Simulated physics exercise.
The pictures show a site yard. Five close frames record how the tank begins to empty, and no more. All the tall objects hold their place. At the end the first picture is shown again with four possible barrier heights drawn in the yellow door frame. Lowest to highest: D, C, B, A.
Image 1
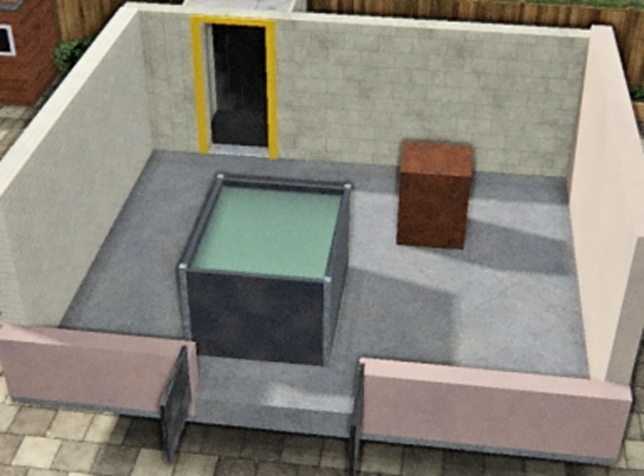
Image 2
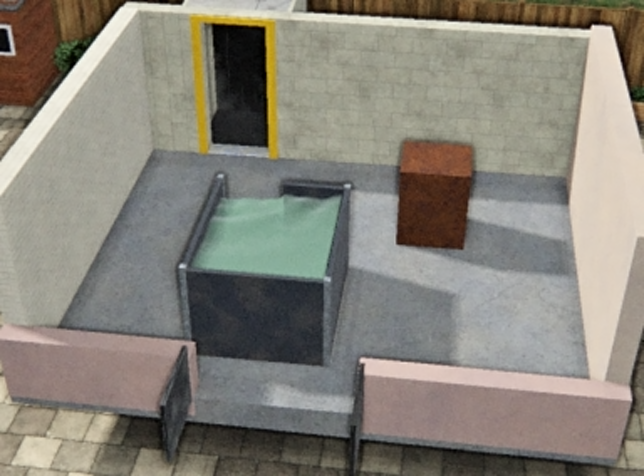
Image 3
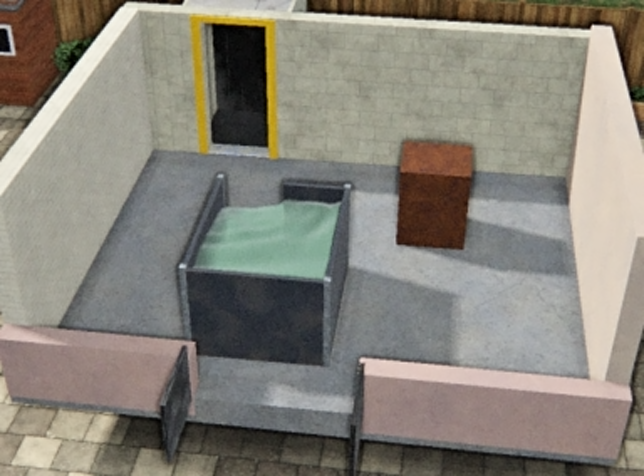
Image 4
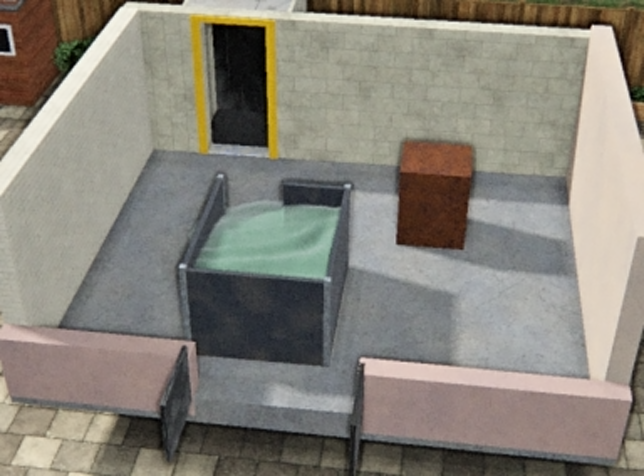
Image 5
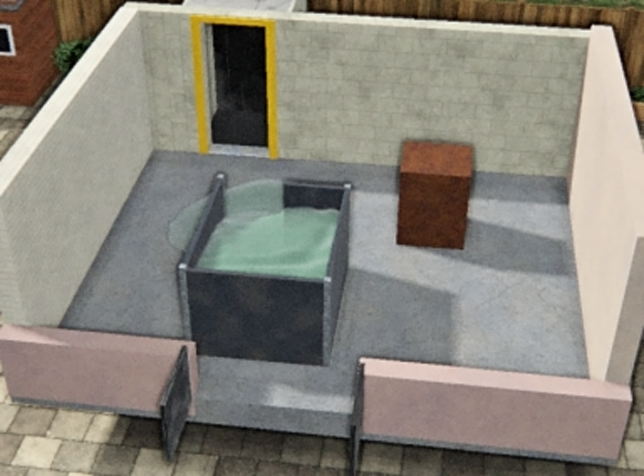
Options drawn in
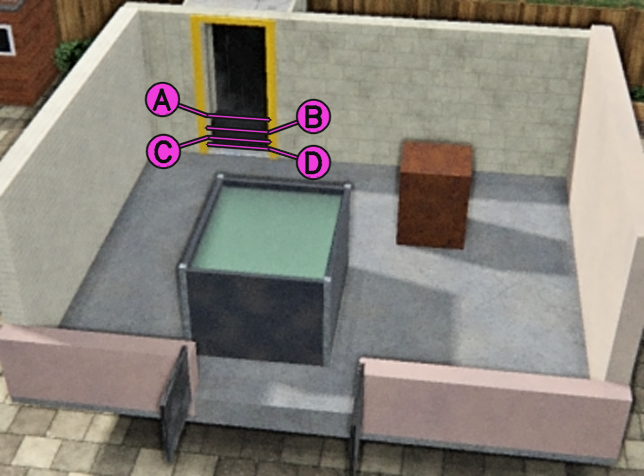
At first, green water lies level and still in a dark tank in a walled yard, near a reddish-brown block. Then the tank's back side is open, and the water's surface ripples and sinks lower. A thin, clear sheet of water spreads out behind the tank and past its left side.
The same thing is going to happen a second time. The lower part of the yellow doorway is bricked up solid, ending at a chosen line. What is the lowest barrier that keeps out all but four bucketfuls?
B is the one.
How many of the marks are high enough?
Two of the four.
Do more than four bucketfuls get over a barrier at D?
Yes.
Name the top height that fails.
That would be C.
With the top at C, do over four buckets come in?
Yes.
In magenta, A at (237, 117); B at (238, 130); C at (238, 139); D at (238, 146); from the bottom up D, C, B, A.
For height A, nothing gets over.
For height B, a splash gets over, under a bucket.
For height C, about 9 bucketfuls get in.
For height D, dozens of bucketfuls pour in.
